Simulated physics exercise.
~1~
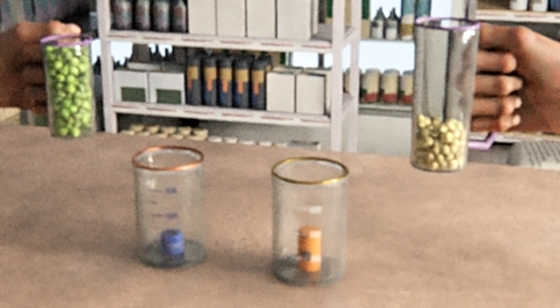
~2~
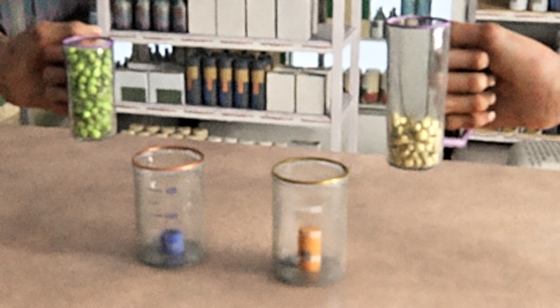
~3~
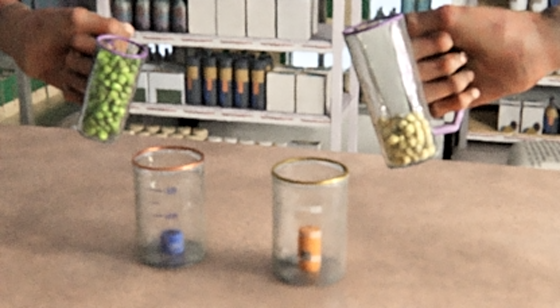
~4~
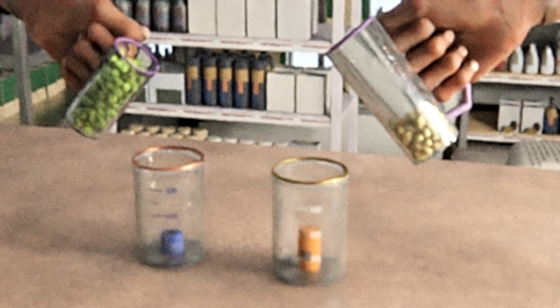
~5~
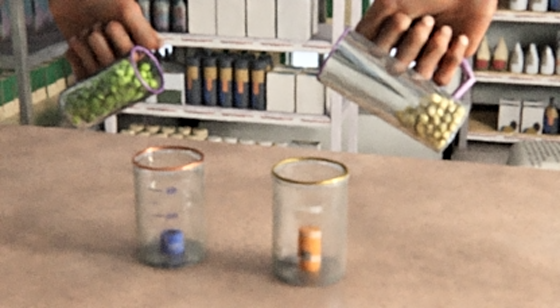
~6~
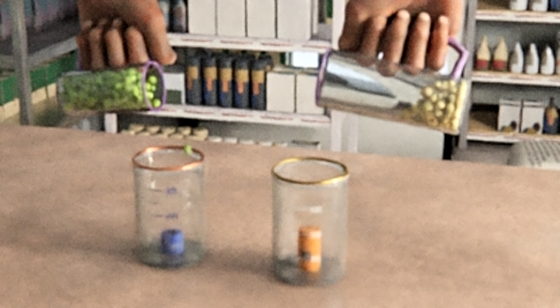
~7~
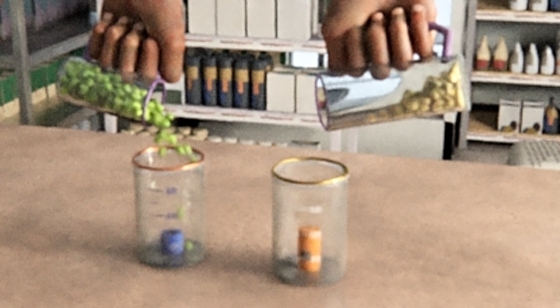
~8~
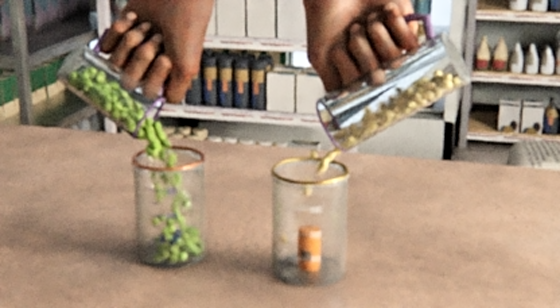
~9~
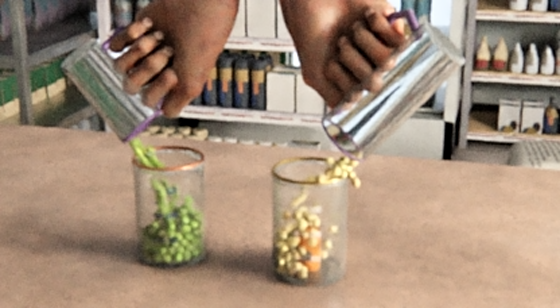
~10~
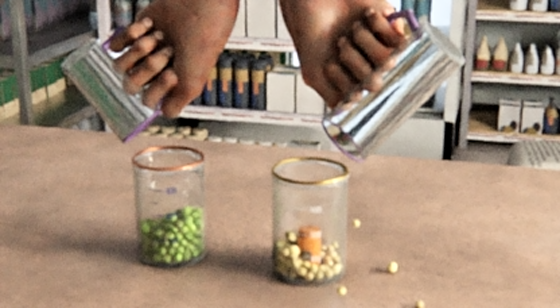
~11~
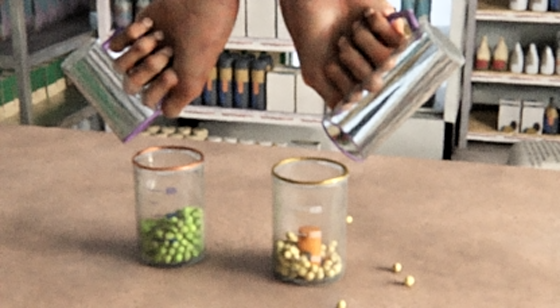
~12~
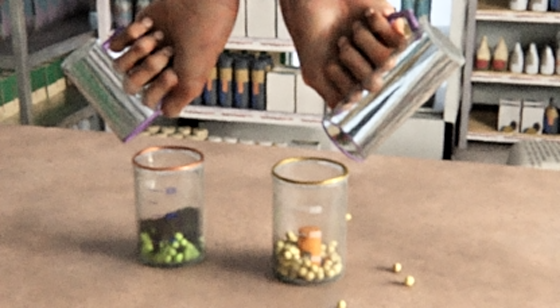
Two hands tipping cups of green and yellowish beads into glass beakers, burying the blue object while the orange one still shows.
